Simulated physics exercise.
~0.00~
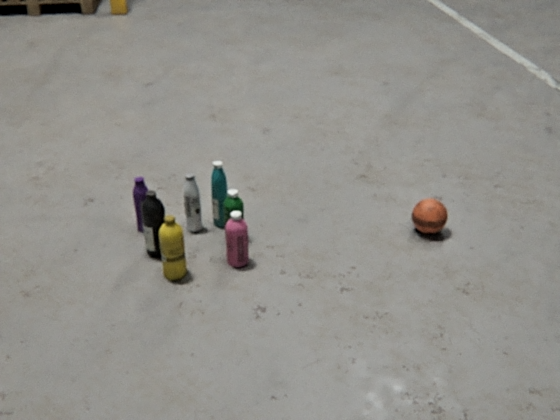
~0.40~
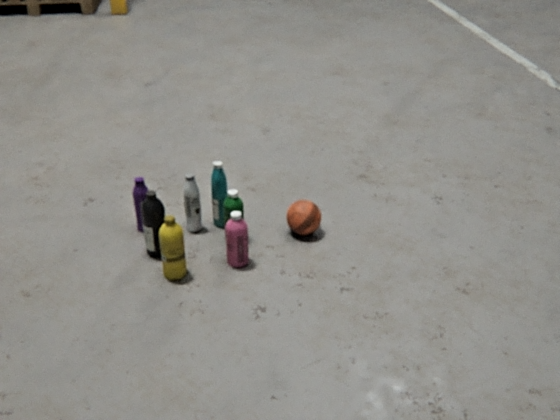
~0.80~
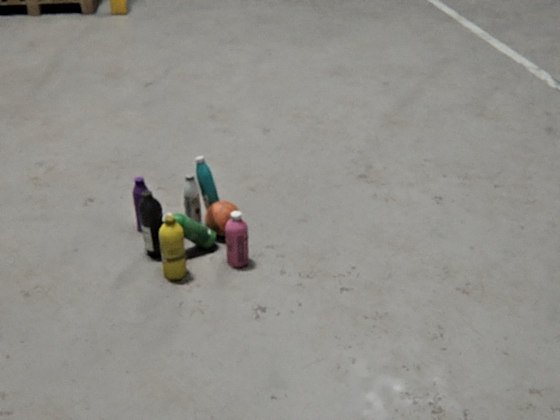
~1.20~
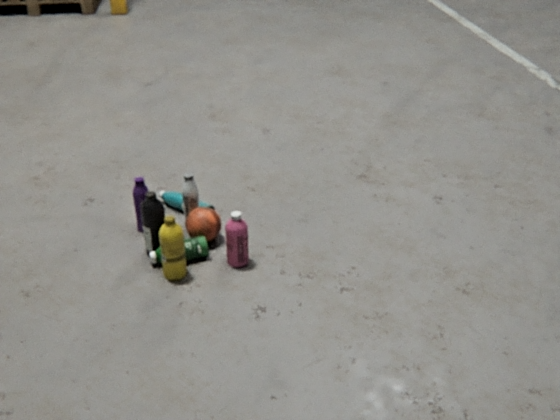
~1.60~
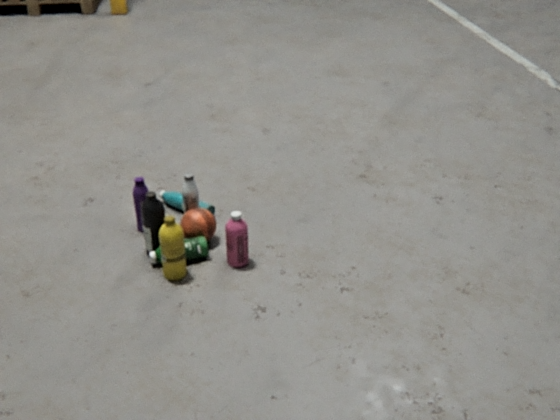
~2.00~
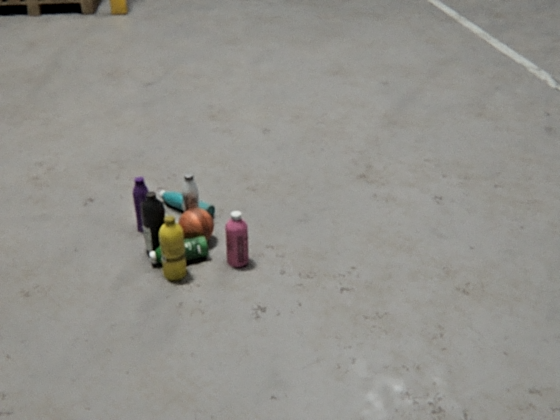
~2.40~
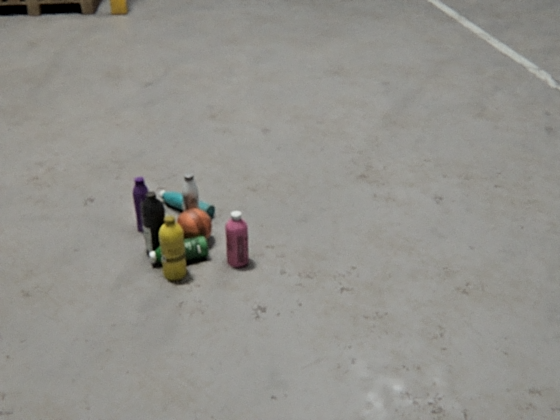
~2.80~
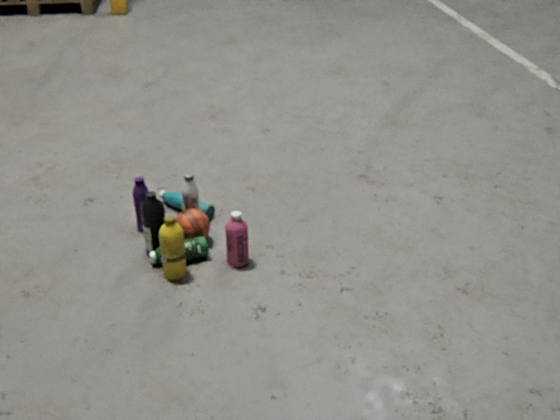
An orange ball rolled left across the grey floor into a cluster of seven upright bottles, knocking over the green one and then the turquoise one, and came to rest among them while the other five stayed standing.
